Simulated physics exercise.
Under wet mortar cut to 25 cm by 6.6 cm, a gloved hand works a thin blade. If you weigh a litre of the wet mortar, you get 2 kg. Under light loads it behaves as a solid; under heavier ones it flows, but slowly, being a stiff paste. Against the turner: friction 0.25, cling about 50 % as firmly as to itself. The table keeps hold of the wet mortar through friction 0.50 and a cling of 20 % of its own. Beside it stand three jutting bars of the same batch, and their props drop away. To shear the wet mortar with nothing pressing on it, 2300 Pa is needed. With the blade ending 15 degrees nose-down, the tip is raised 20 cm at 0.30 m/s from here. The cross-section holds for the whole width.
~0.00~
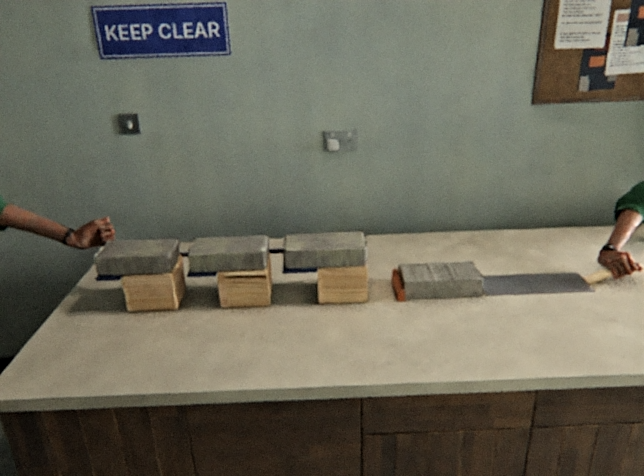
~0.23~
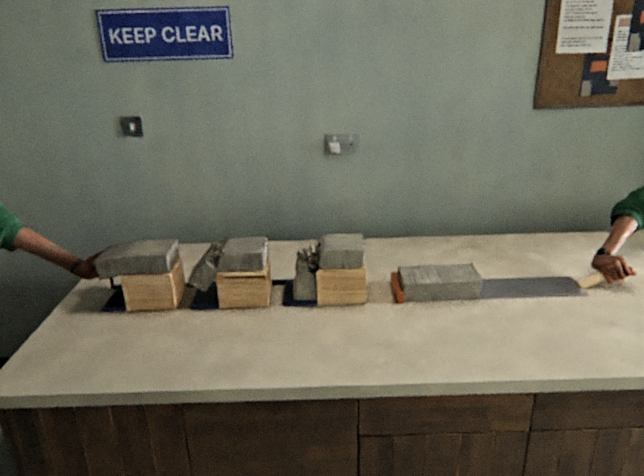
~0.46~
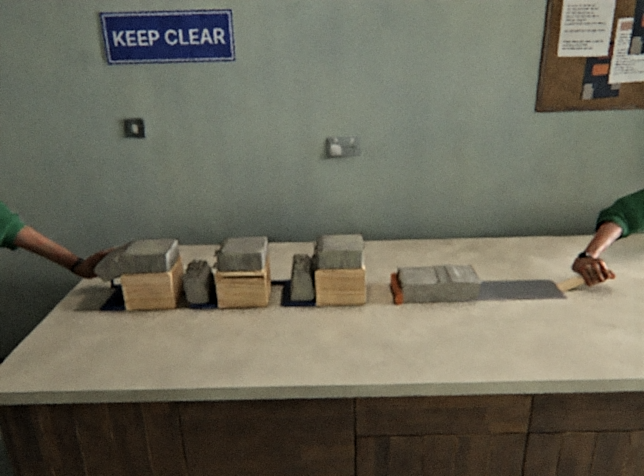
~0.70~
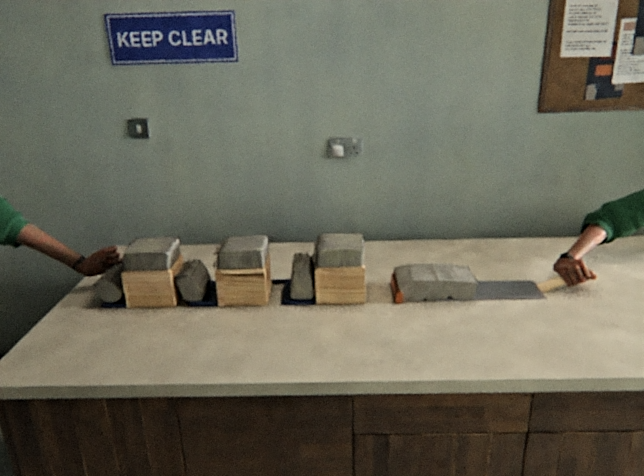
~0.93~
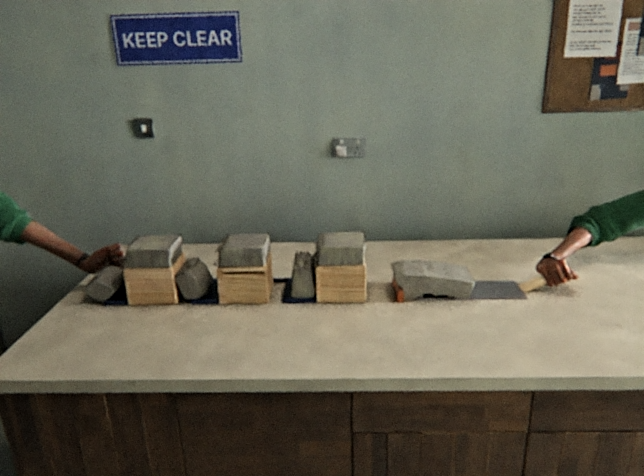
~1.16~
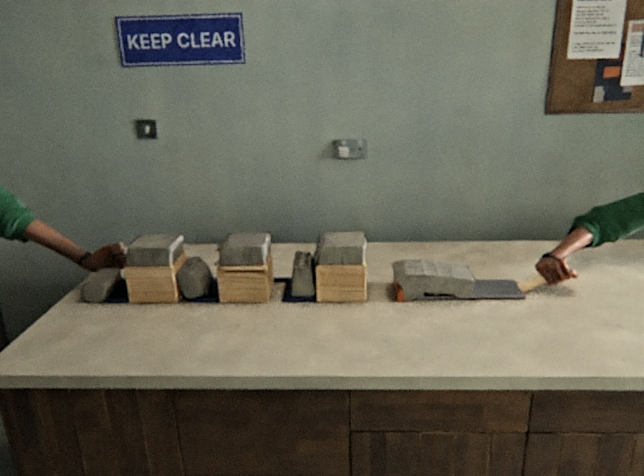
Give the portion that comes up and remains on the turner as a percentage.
My estimate would be close to 100 %.
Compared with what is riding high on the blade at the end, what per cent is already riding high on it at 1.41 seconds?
It comes to around 40 %.
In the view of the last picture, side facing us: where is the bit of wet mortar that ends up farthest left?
Position: About (390, 232).
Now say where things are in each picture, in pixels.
The first picture shows handle end of the blade at (595, 291), not yet moved; crest of the wet mortar at (418, 281); drop of the bar ends 0, 0, 0 (left to right).
The second picture shows handle end of the blade at (588, 295), moved 2.5 cm; crest of the wet mortar at (481, 281); drop of the bar ends 1.7 cm, 7.4 cm, 13 cm (left to right).
The third picture shows handle end of the blade at (567, 298), moved 9.4 cm; crest of the wet mortar at (456, 282); drop of the bar ends 3.4 cm, 13 cm, 13 cm (left to right).
The fourth picture shows handle end of the blade at (547, 299), moved 16 cm; crest of the wet mortar at (439, 280); drop of the bar ends 12 cm, 13 cm, 13 cm (left to right).
The fifth picture shows handle end of the blade at (527, 299), moved 23 cm; crest of the wet mortar at (416, 276); drop of the bar ends 12 cm, 13 cm, 13 cm (left to right).
The sixth picture shows handle end of the blade at (526, 297), moved 24 cm; crest of the wet mortar at (418, 275); drop of the bar ends 12 cm, 13 cm, 13 cm (left to right).
After 1.41 s, the tip is 7.8 cm up.
After 1.70 s, the tip is 17 cm up.
After 1.99 s, the tip is 20 cm up and 100 % is riding high on the blade.
After 2.29 s, the tip is 20 cm up and 100 % is riding high on the blade.
After 2.39 s, the tip is 20 cm up and 100 % is riding high on the blade.
